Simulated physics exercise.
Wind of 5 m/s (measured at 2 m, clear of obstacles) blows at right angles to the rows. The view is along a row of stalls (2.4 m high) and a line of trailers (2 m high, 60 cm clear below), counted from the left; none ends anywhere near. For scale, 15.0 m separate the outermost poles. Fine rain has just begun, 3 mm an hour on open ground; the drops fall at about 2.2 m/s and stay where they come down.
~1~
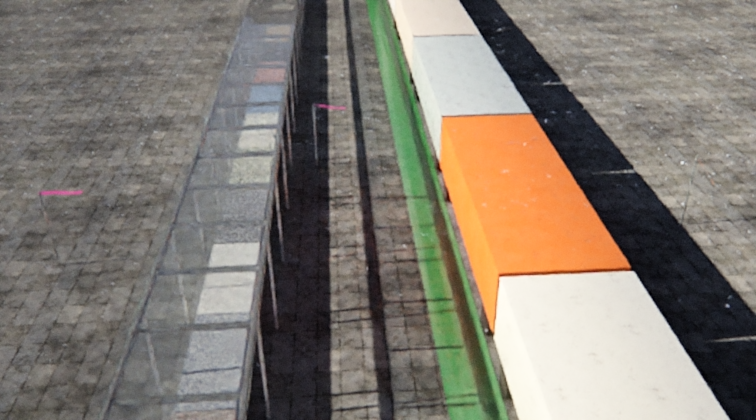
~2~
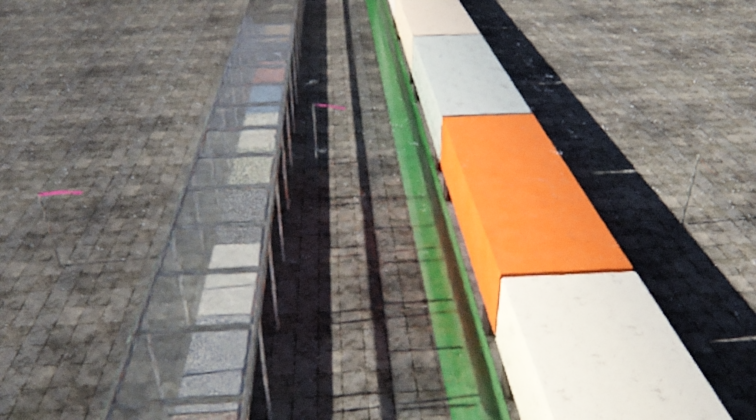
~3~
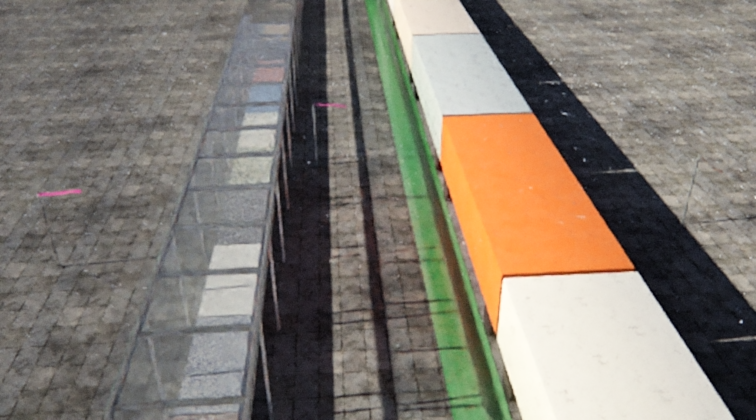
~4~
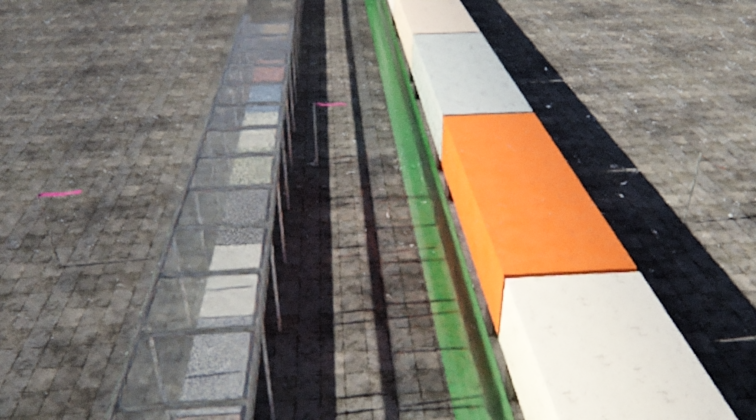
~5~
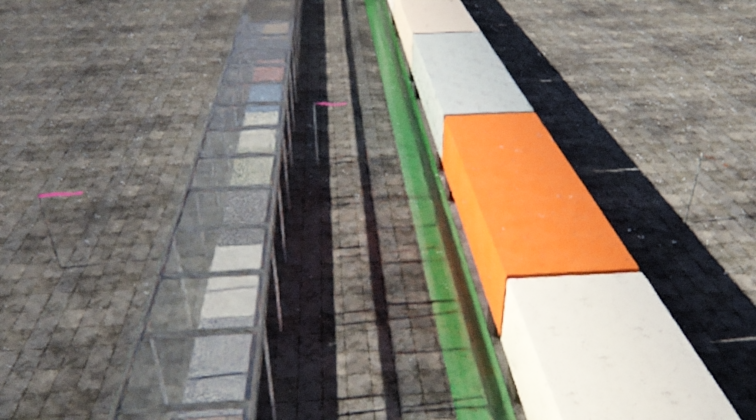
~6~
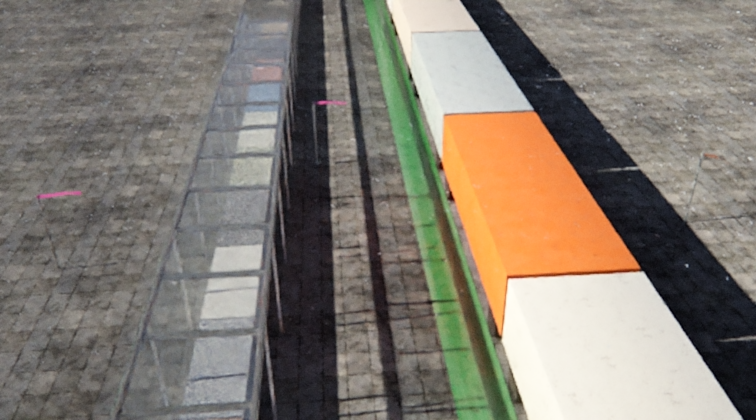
The video shows a high view along a row of translucent-topped stalls on the left and a line of pale and orange boxy trailers beside a green strip, with almost nothing moving except faint shifts in thin lines over the paving.
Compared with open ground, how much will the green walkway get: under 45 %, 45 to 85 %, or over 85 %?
On the green walkway: From 45 to 85 % of what open ground gets.
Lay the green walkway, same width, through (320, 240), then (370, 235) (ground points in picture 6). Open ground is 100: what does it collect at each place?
In turn about 70 %, 30 %.
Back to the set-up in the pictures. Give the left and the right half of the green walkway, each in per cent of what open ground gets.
Left about 45 %, right about 80 %.
In 10 minutes the green walkway collects 0.3 mm against 0.5 mm in the open.
In 30 minutes the green walkway collects 0.9 mm against 1.5 mm in the open.
In 60 minutes the green walkway collects 1.9 mm against 3.0 mm in the open, so the green walkway has 62 % of the open amount; the left half of it has 44 %, the right half 81 %.
